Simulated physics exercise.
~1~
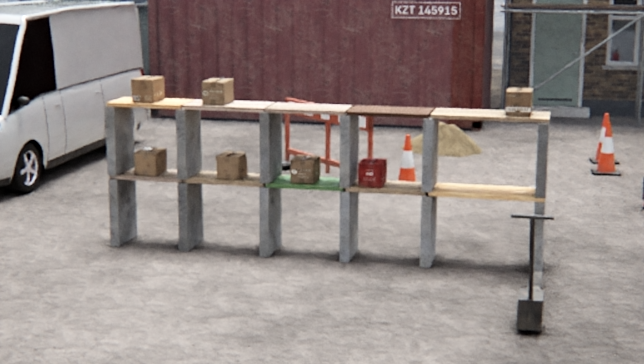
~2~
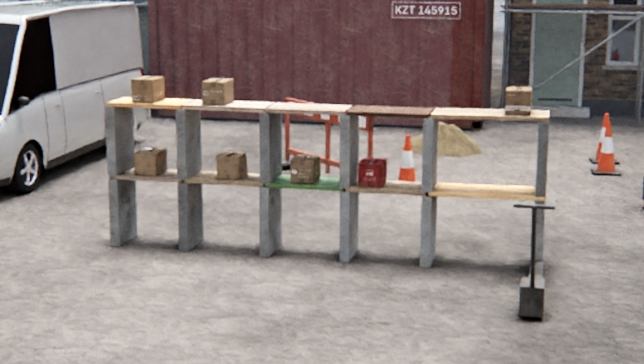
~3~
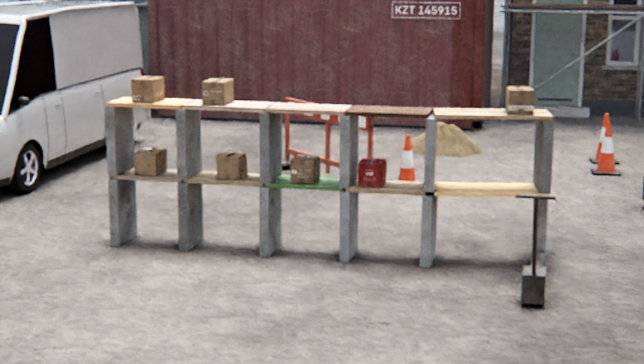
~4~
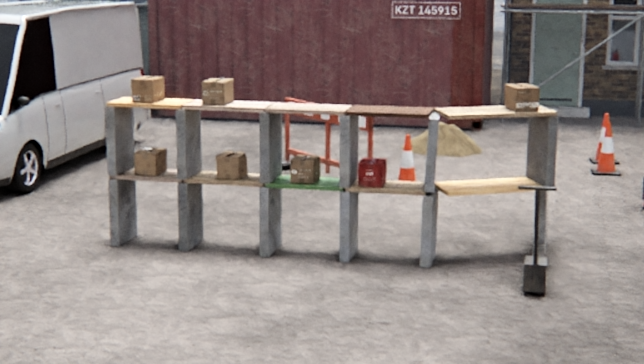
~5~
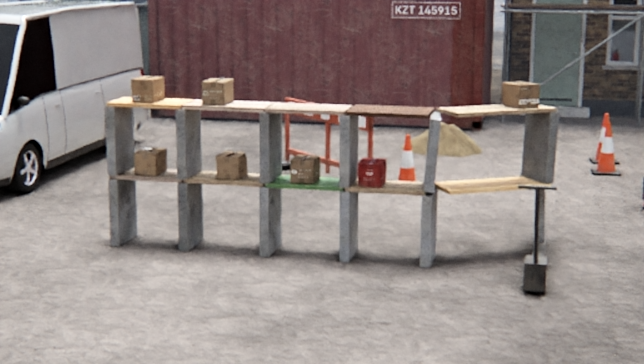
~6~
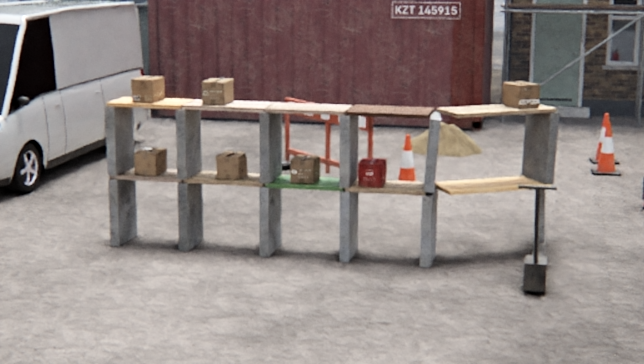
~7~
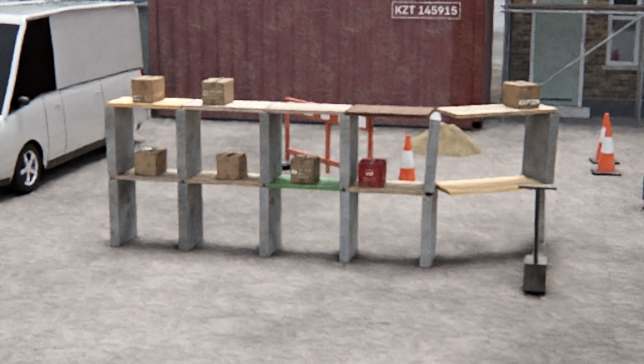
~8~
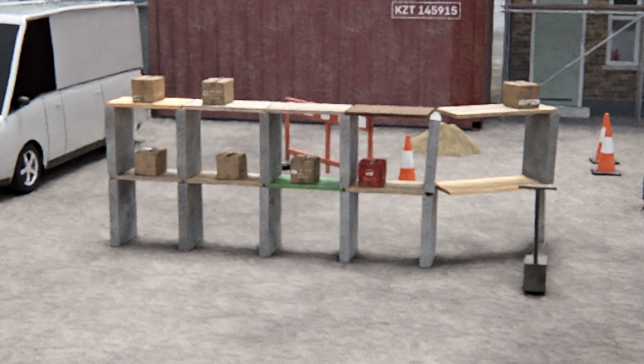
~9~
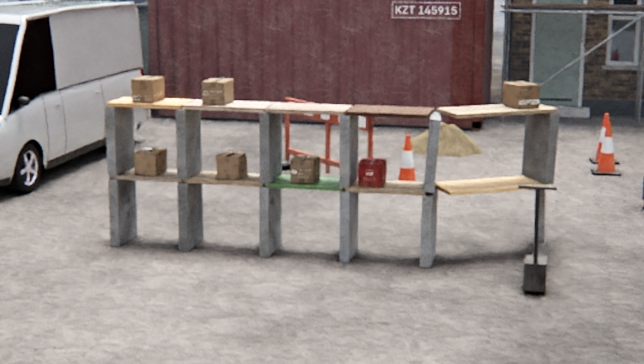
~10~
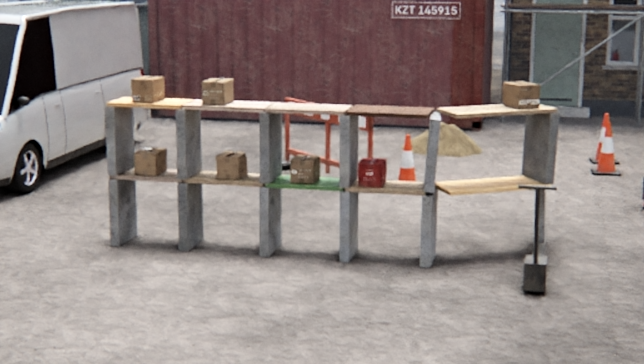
A shelf of boards on gray blocks shifts slightly as a jack nudges its right end, but stays standing.
